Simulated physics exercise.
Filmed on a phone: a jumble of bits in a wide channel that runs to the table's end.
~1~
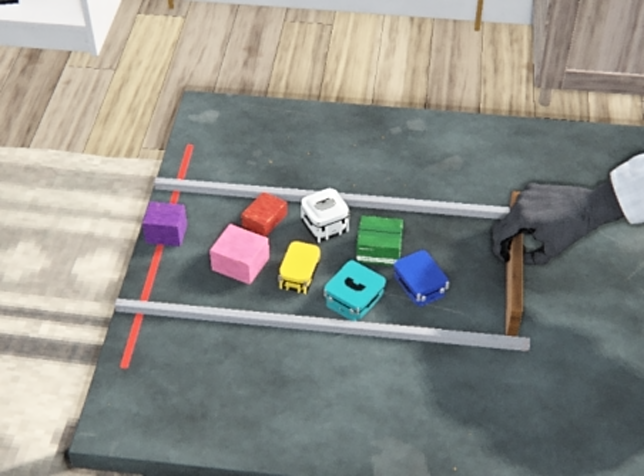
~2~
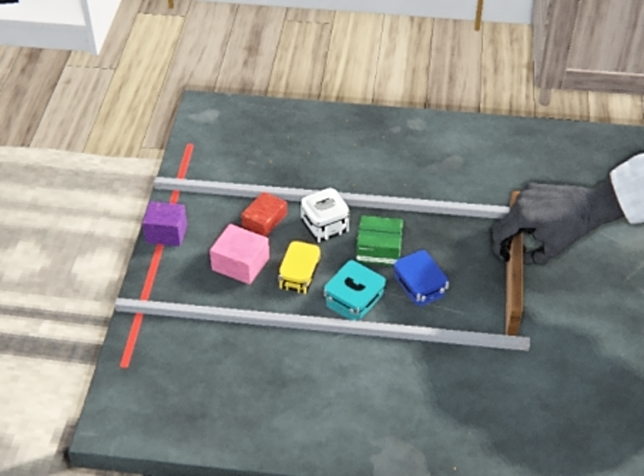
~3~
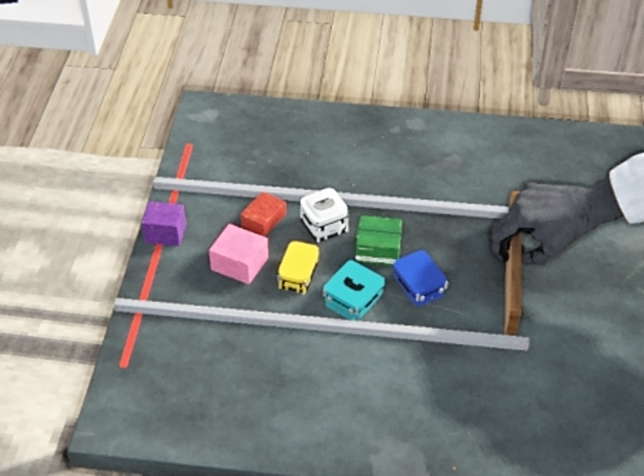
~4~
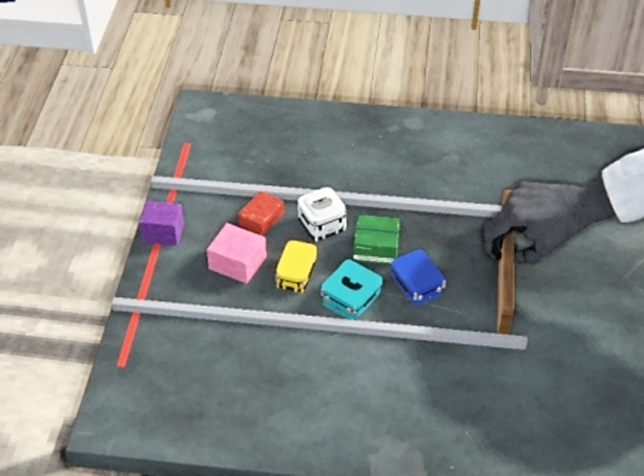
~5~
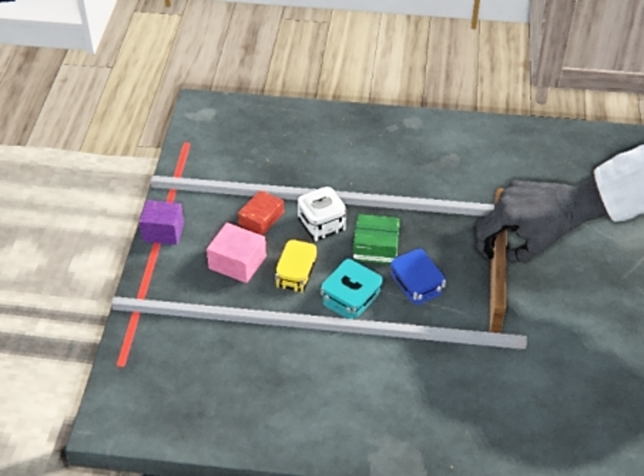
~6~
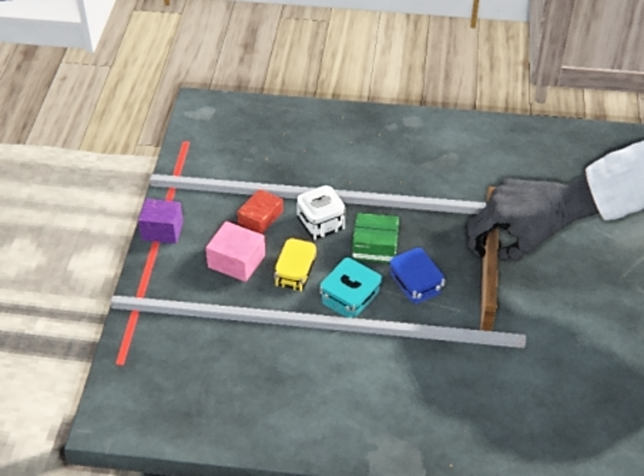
A gloved hand slides a wooden board slightly left toward colorful blocks and small cases.
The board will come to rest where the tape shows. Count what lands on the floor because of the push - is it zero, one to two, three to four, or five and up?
What falls is five pieces or more.
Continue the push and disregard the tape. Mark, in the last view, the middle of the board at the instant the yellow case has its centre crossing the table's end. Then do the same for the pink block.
Roughly (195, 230); roughly (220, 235).
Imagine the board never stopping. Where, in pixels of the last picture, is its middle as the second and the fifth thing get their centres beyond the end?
Pixels in order: Roughly (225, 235), roughly (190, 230).
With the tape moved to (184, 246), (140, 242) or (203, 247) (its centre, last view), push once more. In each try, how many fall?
Per try in turn: 5, 8, 3.
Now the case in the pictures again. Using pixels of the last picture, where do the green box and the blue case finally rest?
First (142, 209), then (135, 243).
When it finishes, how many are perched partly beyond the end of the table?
That'd be 2.
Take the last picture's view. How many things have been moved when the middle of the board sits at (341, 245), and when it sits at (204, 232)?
The first count is 7, and then it's 8.
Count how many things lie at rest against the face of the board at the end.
Well, it touches 2.
Early on, none off yet; purple block at rest near (161, 221); pink block at rest near (236, 252); red block at rest near (260, 211).
A while later, none off yet; purple block moving near (155, 219); pink block travelled about its own width near (198, 232); red block travelled about its own width near (208, 200).
Further along, one off so far; purple block in the air; pink block leaning a little near (117, 225); red block leaning well over near (126, 199).
Finally, the number that fall off is five or more; lost, turquoise case, white case, yellow case, red block, pink block and purple block.
